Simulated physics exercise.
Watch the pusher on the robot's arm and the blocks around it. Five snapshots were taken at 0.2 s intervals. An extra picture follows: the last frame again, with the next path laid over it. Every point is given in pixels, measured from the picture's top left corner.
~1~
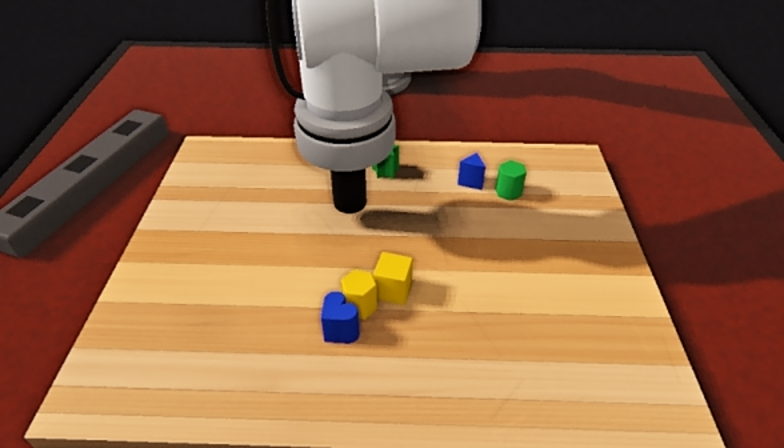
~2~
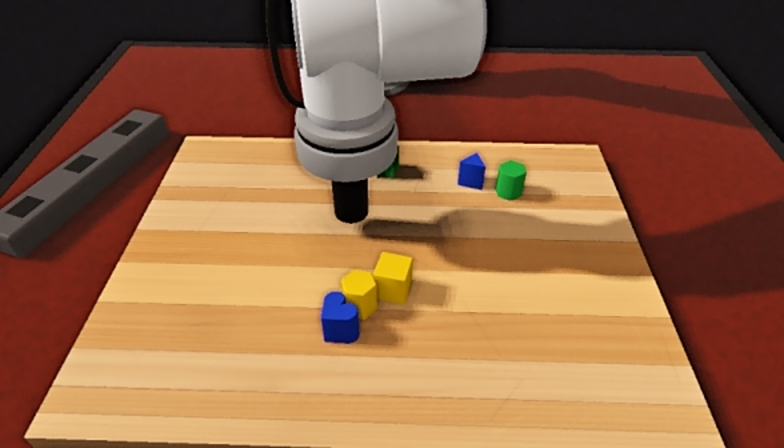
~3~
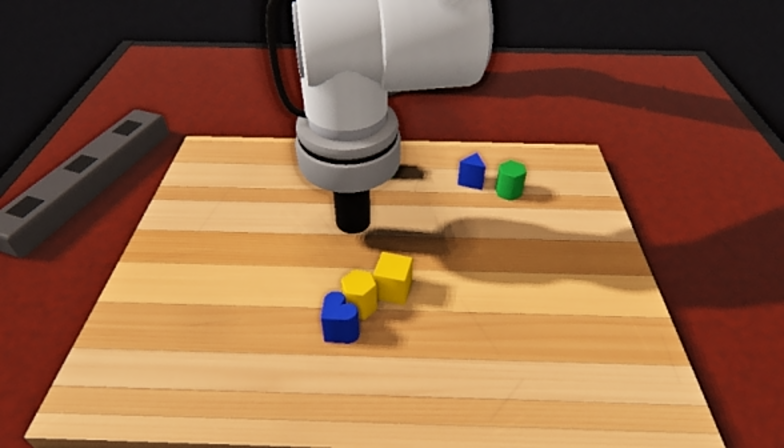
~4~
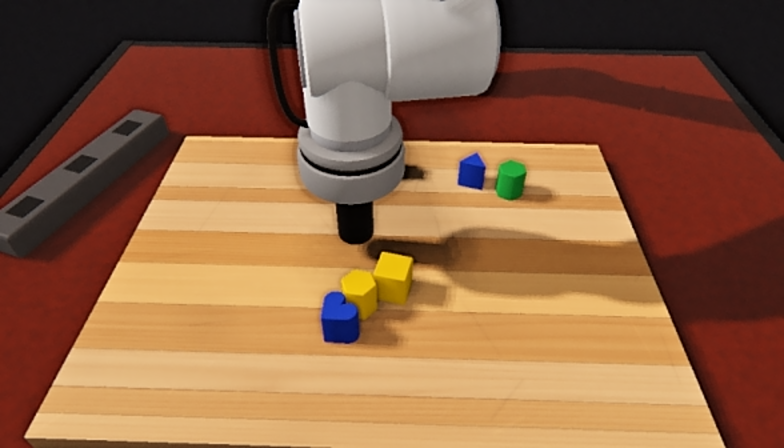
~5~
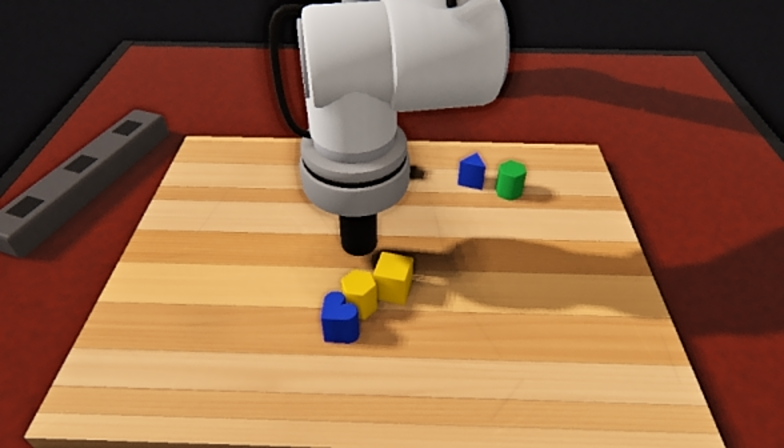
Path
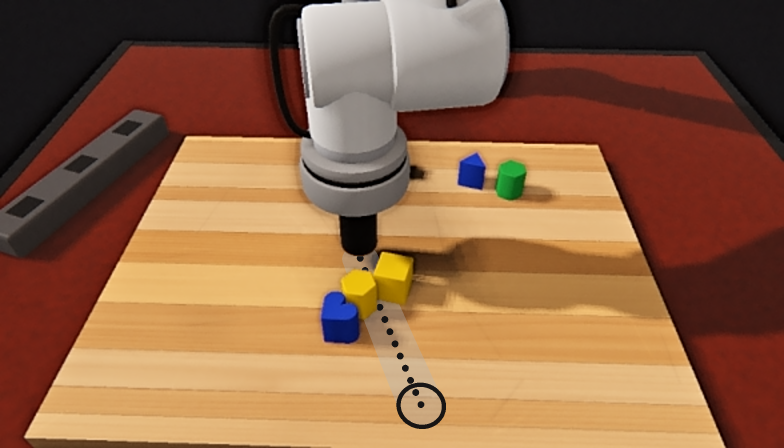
The footage shows a robot arm with a black pusher moving slowly toward the viewer over a wooden board, nearing a yellow square block, a yellow hexagon and a blue heart, while all of the visible blocks stay still.
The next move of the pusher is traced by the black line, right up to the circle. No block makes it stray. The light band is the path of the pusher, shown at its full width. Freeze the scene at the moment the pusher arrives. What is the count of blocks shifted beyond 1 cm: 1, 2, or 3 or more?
My prediction: No fewer than three blocks.
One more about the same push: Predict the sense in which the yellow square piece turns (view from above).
Looking down on the board, it turns counter-clockwise.
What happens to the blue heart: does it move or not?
That block slides.
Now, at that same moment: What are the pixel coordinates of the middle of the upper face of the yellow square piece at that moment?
At pixel (419, 281).
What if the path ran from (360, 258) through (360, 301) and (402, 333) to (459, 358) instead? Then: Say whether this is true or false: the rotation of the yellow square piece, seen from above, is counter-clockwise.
My answer: True.
The drawn path runs from (360, 258) to (421, 405).
On the path given first. One third of the way, pusher at (377, 287); blue heart at (332, 314), turned 15° clockwise; yellow hexagon at (360, 303), turned 25° clockwise; yellow square piece at (414, 278), turned 15° anticlockwise.
Two thirds of the way, pusher at (397, 335); blue heart at (328, 322), turned 50° clockwise; yellow hexagon at (361, 338), turned 110° clockwise; yellow square piece at (419, 281), turned 30° anticlockwise.
At the end, pusher at (422, 393); blue heart at (328, 322), turned 50° clockwise; yellow hexagon at (361, 339), turned 115° clockwise; yellow square piece at (419, 281), turned 30° anticlockwise.
